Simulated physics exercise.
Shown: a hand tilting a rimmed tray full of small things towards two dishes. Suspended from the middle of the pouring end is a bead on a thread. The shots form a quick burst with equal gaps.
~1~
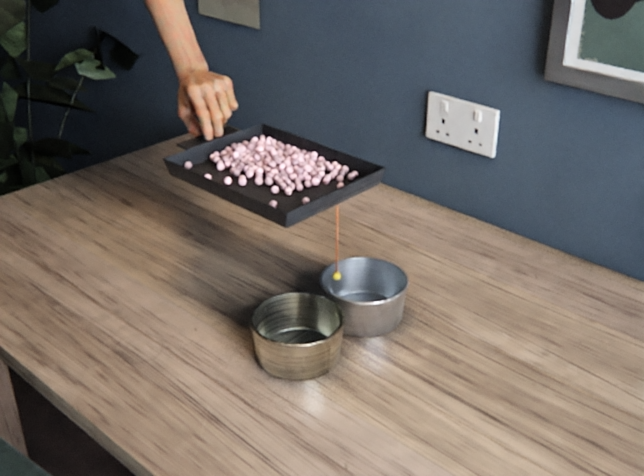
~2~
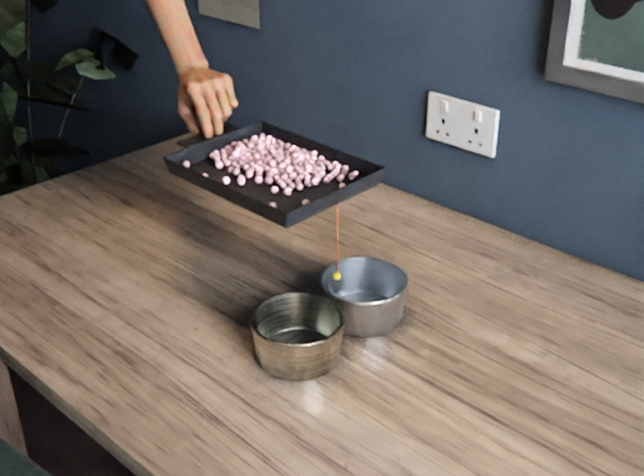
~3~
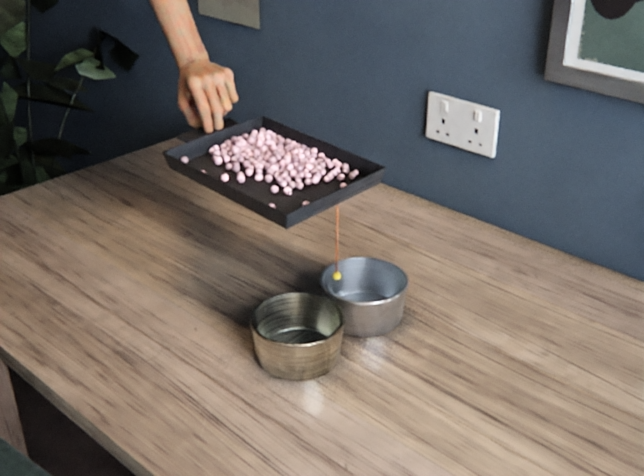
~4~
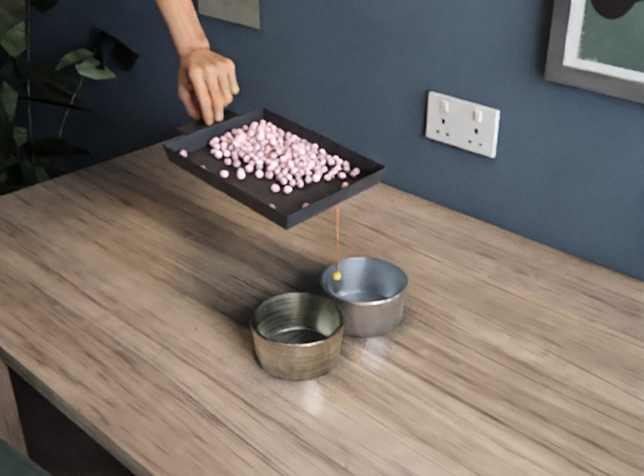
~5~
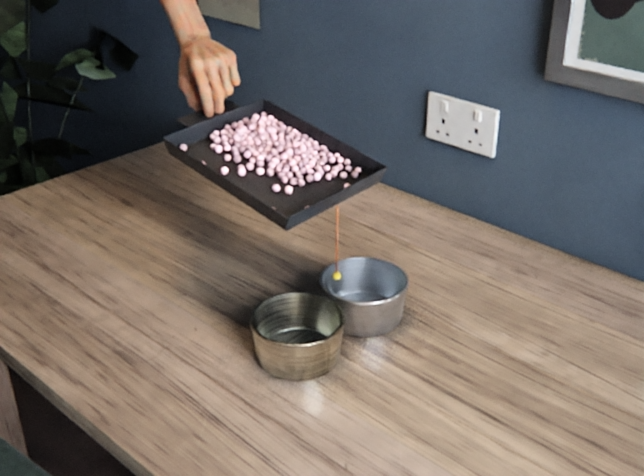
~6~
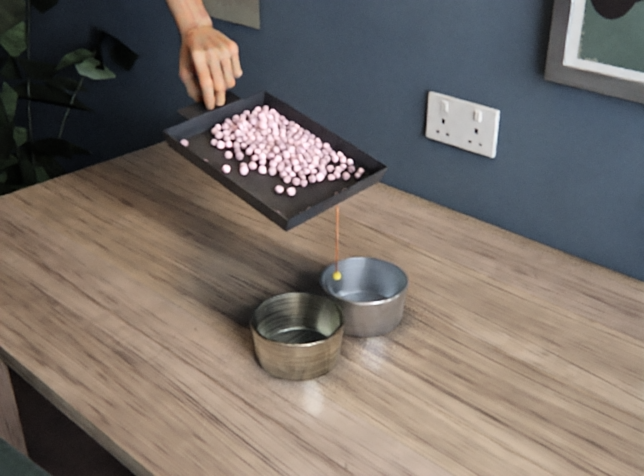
Hand gradually tilting a dark rimmed tray of small pink pearls above two metal dishes, the pearls shifting slightly across it.
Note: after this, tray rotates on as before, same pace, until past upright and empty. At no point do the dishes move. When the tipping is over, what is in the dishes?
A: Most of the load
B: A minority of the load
A.
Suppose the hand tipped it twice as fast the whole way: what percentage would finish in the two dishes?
I'd expect close to 60 per cent.
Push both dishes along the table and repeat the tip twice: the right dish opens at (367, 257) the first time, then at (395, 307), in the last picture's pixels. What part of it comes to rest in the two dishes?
0, then 60 %.
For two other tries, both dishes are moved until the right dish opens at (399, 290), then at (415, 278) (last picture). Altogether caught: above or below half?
For the two tries in order: Exceeding half, exceeding half.
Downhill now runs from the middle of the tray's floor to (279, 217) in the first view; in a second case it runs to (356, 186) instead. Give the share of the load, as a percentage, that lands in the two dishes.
100 % and 50 %.
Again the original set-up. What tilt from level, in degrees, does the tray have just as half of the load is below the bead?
85 degrees.
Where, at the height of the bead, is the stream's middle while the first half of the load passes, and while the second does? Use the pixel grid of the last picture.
For the early half I get (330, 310), and for the late half (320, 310).
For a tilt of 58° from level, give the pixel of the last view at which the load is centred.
About (318, 184).
Shortly afterwards, tray tipped steeply; all but a few on the tray; only a few in the left dish.
Next, tray tipped right over; a little on the tray; near half in the left dish; a little in the right dish; near a quarter outside both; a little in the air.
Some moments later, tray tipped past a quarter turn; near two thirds in the left dish; a little in the right dish; near a third outside both.
In the end, tray tipped past a quarter turn; near two thirds in the left dish; a little in the right dish; near a third outside both.
